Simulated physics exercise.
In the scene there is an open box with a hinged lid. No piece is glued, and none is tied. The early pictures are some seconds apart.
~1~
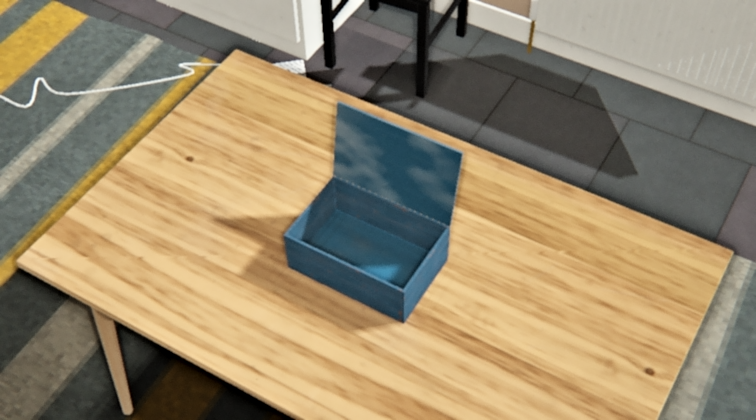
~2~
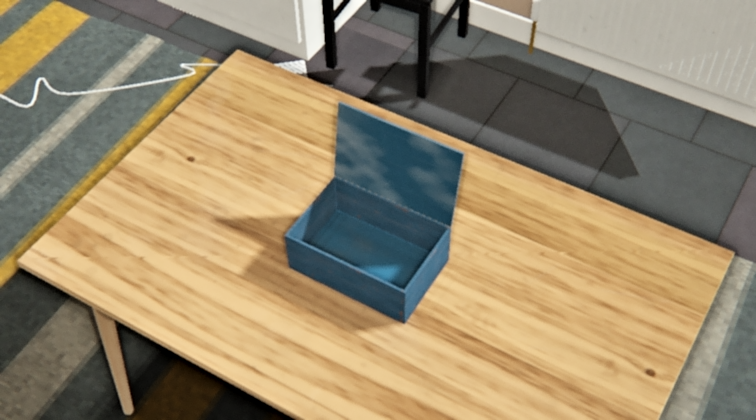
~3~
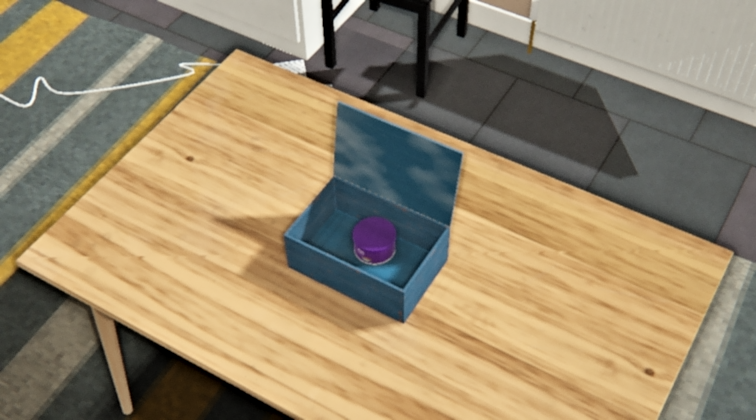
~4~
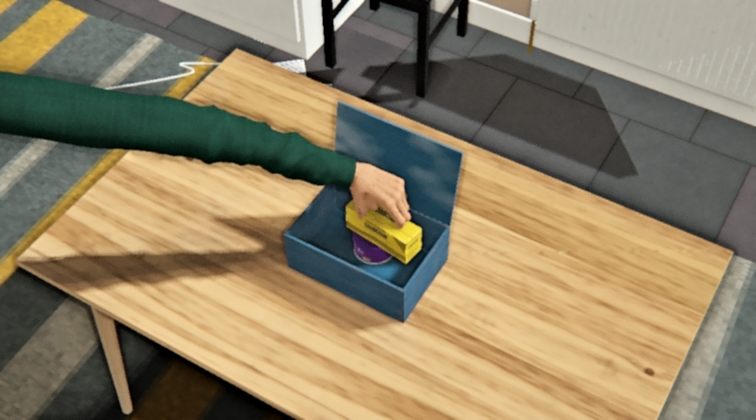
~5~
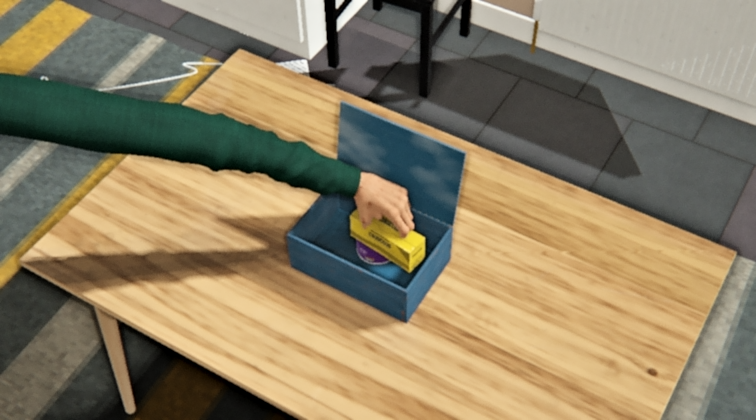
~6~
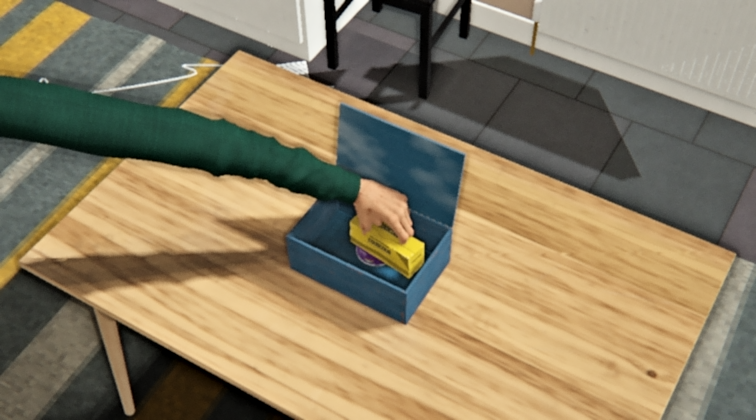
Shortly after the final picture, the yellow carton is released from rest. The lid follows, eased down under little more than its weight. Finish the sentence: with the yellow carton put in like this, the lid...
The lid closes fully.
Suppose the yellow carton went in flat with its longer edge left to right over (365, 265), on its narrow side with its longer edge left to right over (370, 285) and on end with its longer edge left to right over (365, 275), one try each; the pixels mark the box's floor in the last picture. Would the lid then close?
First, it shuts; second, it shuts; third, it stays open.
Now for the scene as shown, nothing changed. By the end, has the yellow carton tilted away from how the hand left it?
Result: It leans over.
Then, 1.20 s after the last picture, lid starting down; yellow carton on its side near (366, 273).
Then, 1.80 s after the last picture, lid 32° above the rim; yellow carton on its side near (366, 273).
At rest, lid shut; tipped over in the box, yellow carton; purple tub in place. Seen from the same camera at the end, yellow carton near (366, 273).
